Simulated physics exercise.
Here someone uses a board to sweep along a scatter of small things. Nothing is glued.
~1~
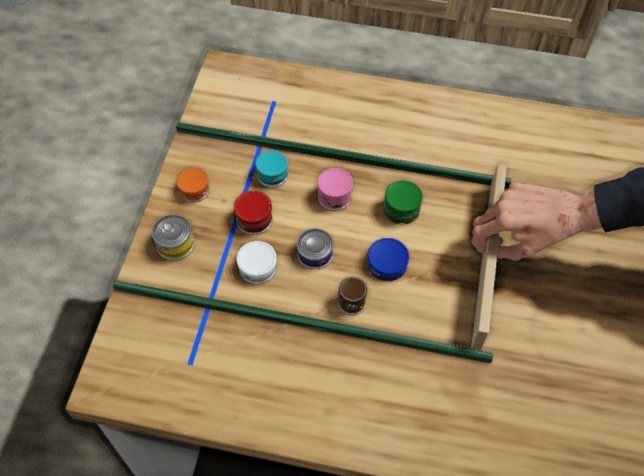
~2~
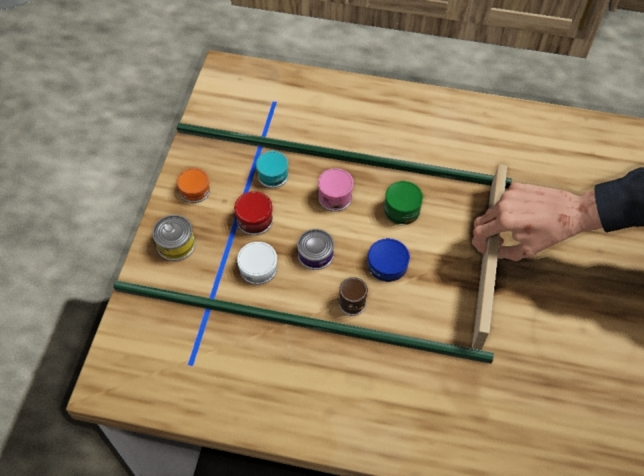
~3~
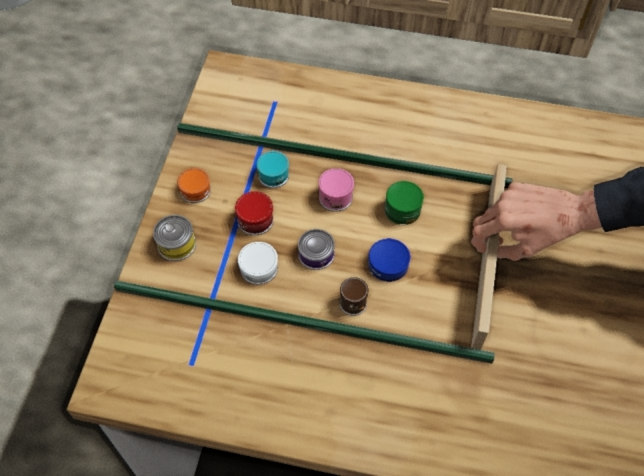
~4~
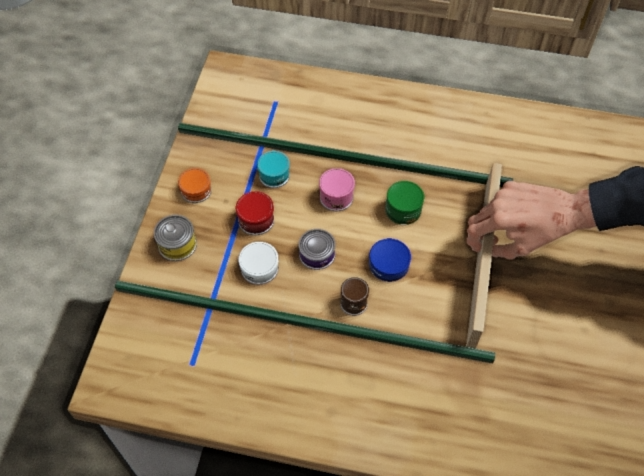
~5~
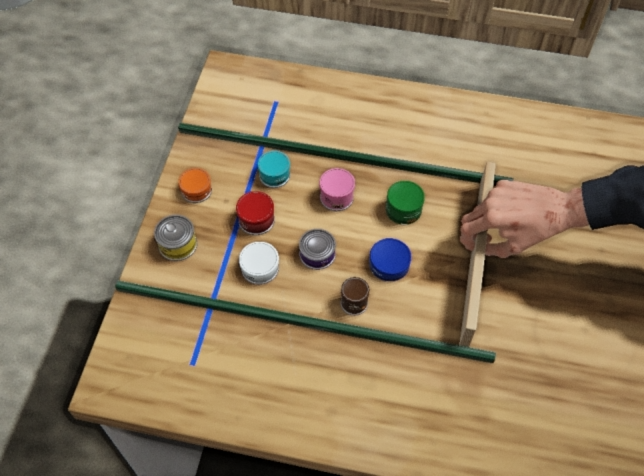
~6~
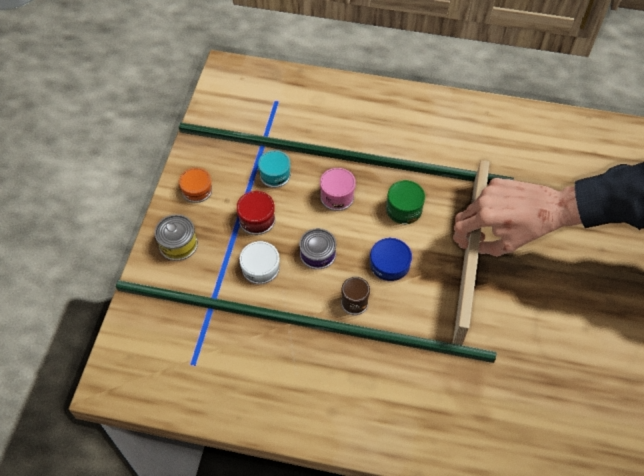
At first, a hand holds a wooden board upright at the right end of two green rails on a wooden table, with ten small colourful containers scattered between them near a blue line. The hand then slides the board slightly left, while the containers stay in place, untouched.
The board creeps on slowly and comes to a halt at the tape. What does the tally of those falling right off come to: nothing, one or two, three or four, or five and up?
It comes to nothing.
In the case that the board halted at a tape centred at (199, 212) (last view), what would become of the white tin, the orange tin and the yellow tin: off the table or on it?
The white tin is still there; as for the orange tin, it is no longer there; and the yellow tin is no longer there.
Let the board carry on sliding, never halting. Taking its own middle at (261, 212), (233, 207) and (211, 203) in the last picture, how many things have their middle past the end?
First 0, then 0, finally 2.
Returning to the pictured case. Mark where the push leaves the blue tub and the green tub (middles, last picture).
Final pixels, roughly: (215, 227) for the first, (232, 176) for the other.
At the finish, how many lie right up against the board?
Contact count: 3.
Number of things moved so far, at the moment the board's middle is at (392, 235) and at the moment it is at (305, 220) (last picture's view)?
I make it 2 at the first spot and 8 at the other.
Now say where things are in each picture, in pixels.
Orange tin (193, 185); yellow tin (174, 237); red pot (254, 213); board (490, 253); tape (237, 219), in the first picture.
Yellow tin (174, 238); white tin (258, 263), in the second picture.
Red pot (255, 213); turquoise pot (273, 170), in the third picture.
Orange tin (195, 186); purple tin (317, 249), in the fourth picture.
Yellow tin (176, 238); green tub (405, 203), in the fifth picture.
Orange tin (196, 185); yellow tin (176, 238); red pot (256, 213); board (472, 249); tape (239, 219), in the sixth picture.
A little later, none off yet; orange tin at rest near (196, 185); yellow tin at rest near (176, 238); red pot at rest near (256, 213).
Next, none off yet; orange tin at rest near (196, 185); yellow tin at rest near (176, 238); red pot moving near (253, 211).
Later still, none off yet; orange tin at rest near (196, 185); yellow tin at rest near (176, 238); red pot shifted about its own width near (225, 199).
When it is over, the number that fall off is zero.
